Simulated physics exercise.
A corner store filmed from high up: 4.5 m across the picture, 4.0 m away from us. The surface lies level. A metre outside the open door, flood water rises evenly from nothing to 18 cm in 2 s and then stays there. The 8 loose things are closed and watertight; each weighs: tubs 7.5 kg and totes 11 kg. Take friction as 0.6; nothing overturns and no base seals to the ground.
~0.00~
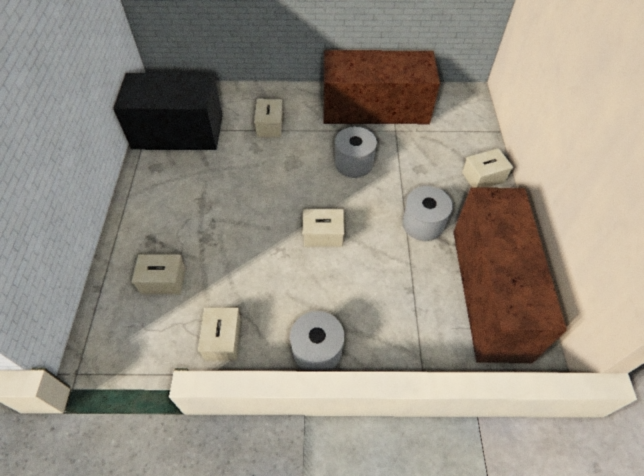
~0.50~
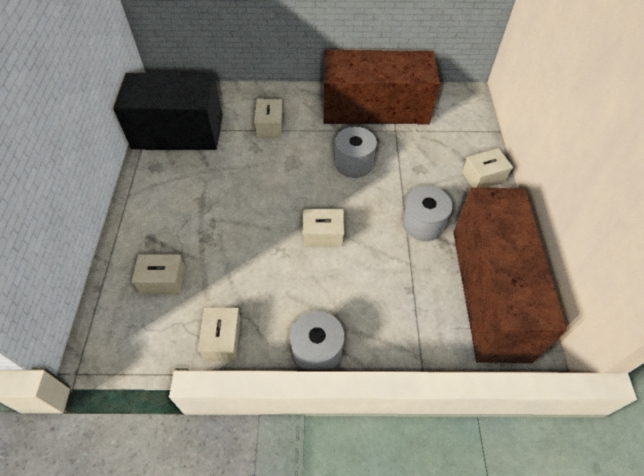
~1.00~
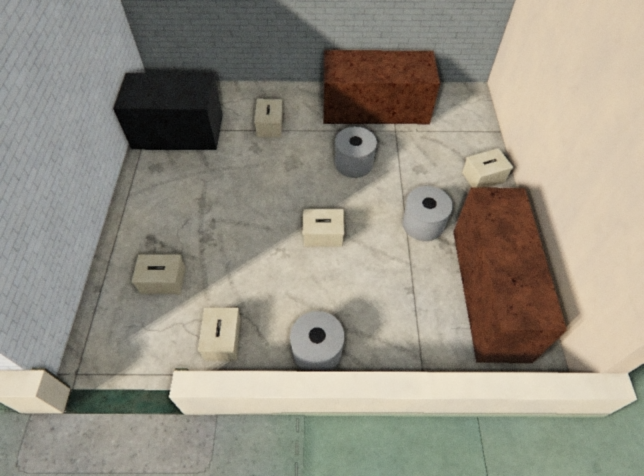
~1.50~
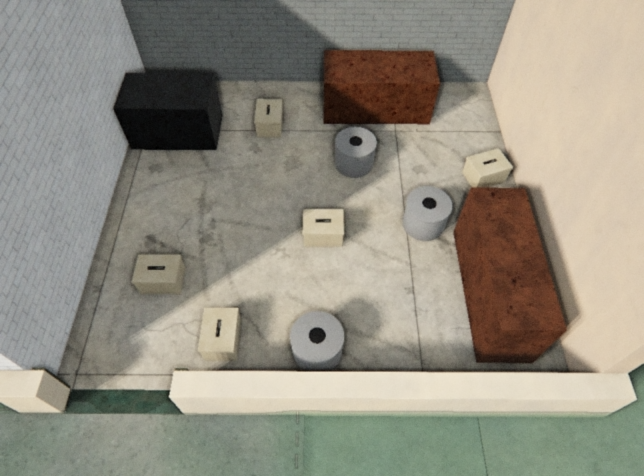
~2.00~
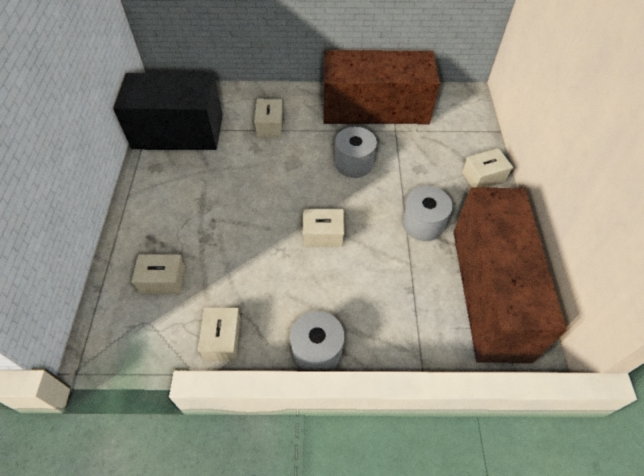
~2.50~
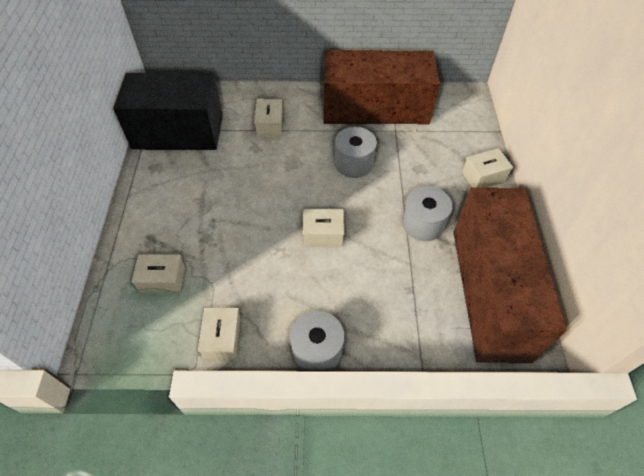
Green-tinted water spreading across the pavement outside a walled room, then seeping in through the doorway while boxes and cylinders stay still.
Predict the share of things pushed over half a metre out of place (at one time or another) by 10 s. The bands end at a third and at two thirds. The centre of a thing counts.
Share: Not even a third.
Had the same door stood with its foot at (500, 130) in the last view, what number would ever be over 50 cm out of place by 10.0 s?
Then 1.
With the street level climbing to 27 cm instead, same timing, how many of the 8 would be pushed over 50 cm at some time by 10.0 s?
Then 5.
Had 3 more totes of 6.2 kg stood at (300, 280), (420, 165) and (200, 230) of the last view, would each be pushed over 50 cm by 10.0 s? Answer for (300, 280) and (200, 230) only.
In that order: Short of it, more.
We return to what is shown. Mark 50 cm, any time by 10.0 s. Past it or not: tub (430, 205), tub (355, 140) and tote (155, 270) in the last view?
In that order: Under, over, over.
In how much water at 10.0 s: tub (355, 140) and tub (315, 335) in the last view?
About 8 and 2 cm.
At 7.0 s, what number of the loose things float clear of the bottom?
I count 1.
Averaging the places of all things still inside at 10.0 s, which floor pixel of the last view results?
At about (363, 209).
After 3.5 s 0 of 8 are over 50 cm from their spots; 0 afloat.
After 4.5 s 1 of 8 are over 50 cm from their spots; 0 afloat.
After 7.0 s 2 of 8 are over 50 cm from their spots; 1 afloat.
After 10.0 s 2 of 8 are over 50 cm from their spots, and 2 have been at some point; 2 afloat.
